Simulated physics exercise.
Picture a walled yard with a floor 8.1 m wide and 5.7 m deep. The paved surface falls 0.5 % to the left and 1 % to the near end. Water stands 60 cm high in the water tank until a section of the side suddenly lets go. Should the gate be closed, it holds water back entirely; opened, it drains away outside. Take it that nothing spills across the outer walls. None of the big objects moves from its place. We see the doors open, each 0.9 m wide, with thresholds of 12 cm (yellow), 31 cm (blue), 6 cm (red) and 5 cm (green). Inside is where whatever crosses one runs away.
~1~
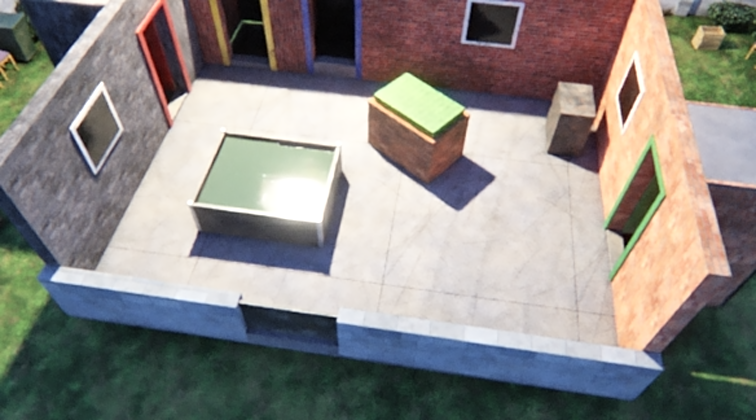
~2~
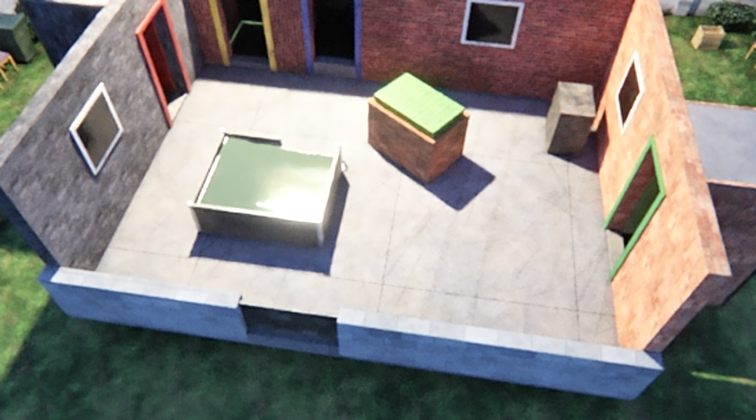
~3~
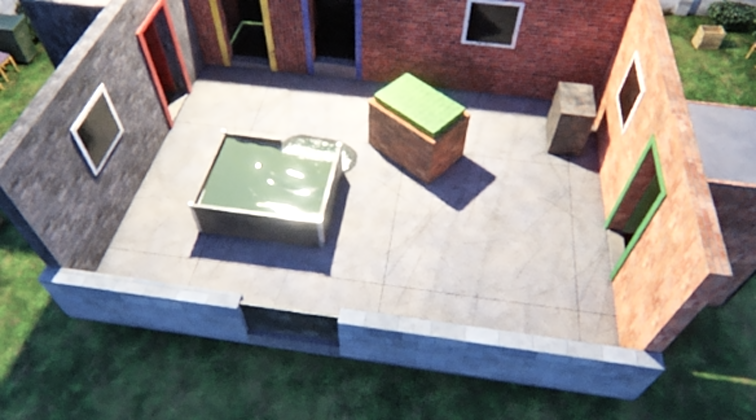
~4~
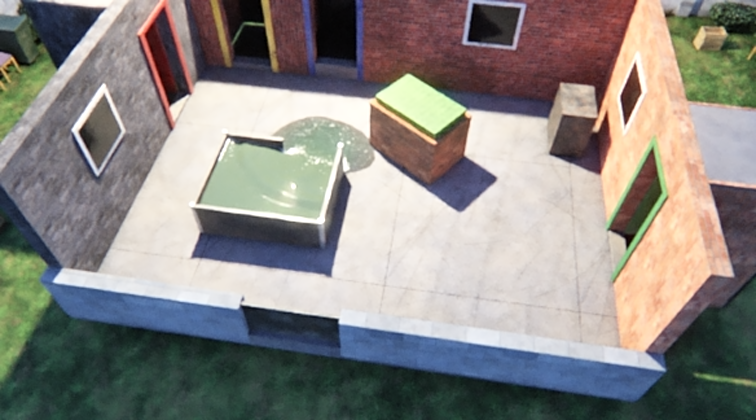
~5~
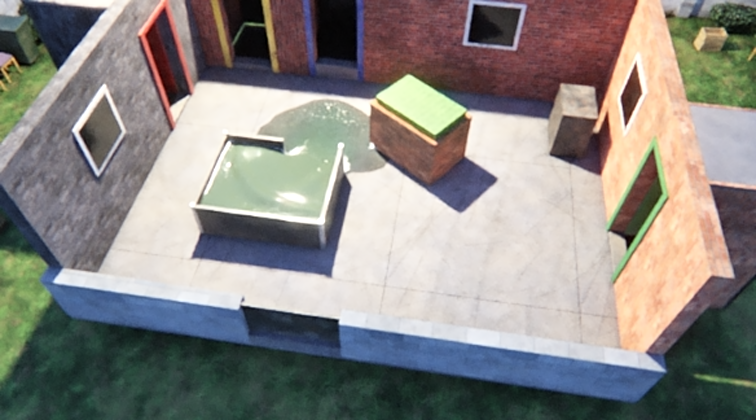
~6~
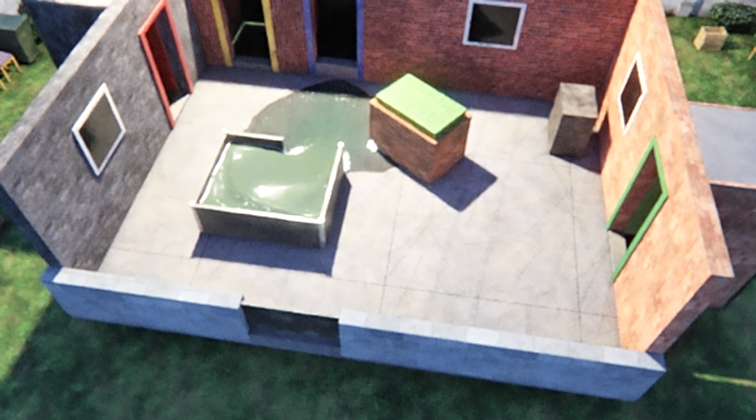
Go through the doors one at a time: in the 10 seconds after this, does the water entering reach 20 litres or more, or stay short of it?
Outcome: The yellow door holds the inflow within the limit, the blue door holds the inflow within the limit, the red door lets the inflow top the limit, the green door holds the inflow within the limit.
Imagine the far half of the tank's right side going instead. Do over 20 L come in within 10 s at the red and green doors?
At red the amount is beneath the mark, while at green it is higher than the mark.
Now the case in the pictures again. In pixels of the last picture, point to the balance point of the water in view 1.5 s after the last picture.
Near (309, 152).
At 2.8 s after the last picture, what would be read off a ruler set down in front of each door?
You'd see yellow at 9 cm, blue at 16 cm, red at 10 cm and green at 0 cm.
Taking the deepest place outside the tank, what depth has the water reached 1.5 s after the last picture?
Roughly 28 cm.
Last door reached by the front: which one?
Result: Green door.
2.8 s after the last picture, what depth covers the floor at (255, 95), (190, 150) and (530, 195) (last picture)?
8, 2, 0 cm.
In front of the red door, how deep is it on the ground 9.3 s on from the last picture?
The mean depth is around 6.5 cm.
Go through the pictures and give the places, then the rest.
The water tank at (269, 176) is whole and still, 60 cm deep, in the first picture.
The front is at a hidden place, 0.6 m from the gap on the water tank's far side; 0.2 m2 of floor is under water; 60 cm left at the back of the water tank, in the second picture.
The front is at (295, 139), 0.8 m from the gap on the water tank's far side; 0.8 m2 of floor is under water; 60 cm left at the back of the water tank, in the third picture.
The front is at (312, 119), 1.3 m from the gap on the water tank's far side; 1.9 m2 of floor is under water; 60 cm left at the back of the water tank, in the fourth picture.
The front is at (322, 102), 1.9 m from the gap on the water tank's far side; 3.2 m2 of floor is under water; 56 cm left at the back of the water tank, in the fifth picture.
Water pours out on the water tank's far side and has run 2.4 m, to (345, 84); typically 4 cm deep outside, 50 cm at the water tank's back, in the sixth picture.
Then, 0.7 s after the last picture water covers 15 % of the floor and is deepest (32 cm) near (325, 165); yellow door not reached, blue door 26 cm at the sill, 0 L in, red door not reached, green door not reached.
Then, 1.5 s after the last picture water covers 25 % of the floor and is deepest (28 cm) near (346, 88); yellow door 12 cm at the sill, 0 L in, blue door 26 cm at the sill, 0 L in, red door not reached, green door not reached.
Then, 2.8 s after the last picture water covers 40 % of the floor and is deepest (20 cm) near (203, 72); yellow door 9 cm at the sill, 0 L in, blue door 16 cm at the sill, 0 L in, red door 10 cm at the sill, 3 L in, green door not reached.
Then, 5.3 s after the last picture water covers 65 % of the floor and is deepest (12 cm) near (209, 79); yellow door 9 cm at the sill, 1 L in, blue door 9 cm at the sill, 0 L in, red door 10 cm at the sill, 35 L in, green door 6 cm at the sill, 0 L in.
Then, 9.3 s after the last picture water covers 95 % of the floor and is deepest (11 cm) near (86, 295); yellow door 6 cm at the sill, 1 L in, blue door 5 cm at the sill, 0 L in, red door 7 cm at the sill, 57 L in, green door 3 cm at the sill, 0 L in.
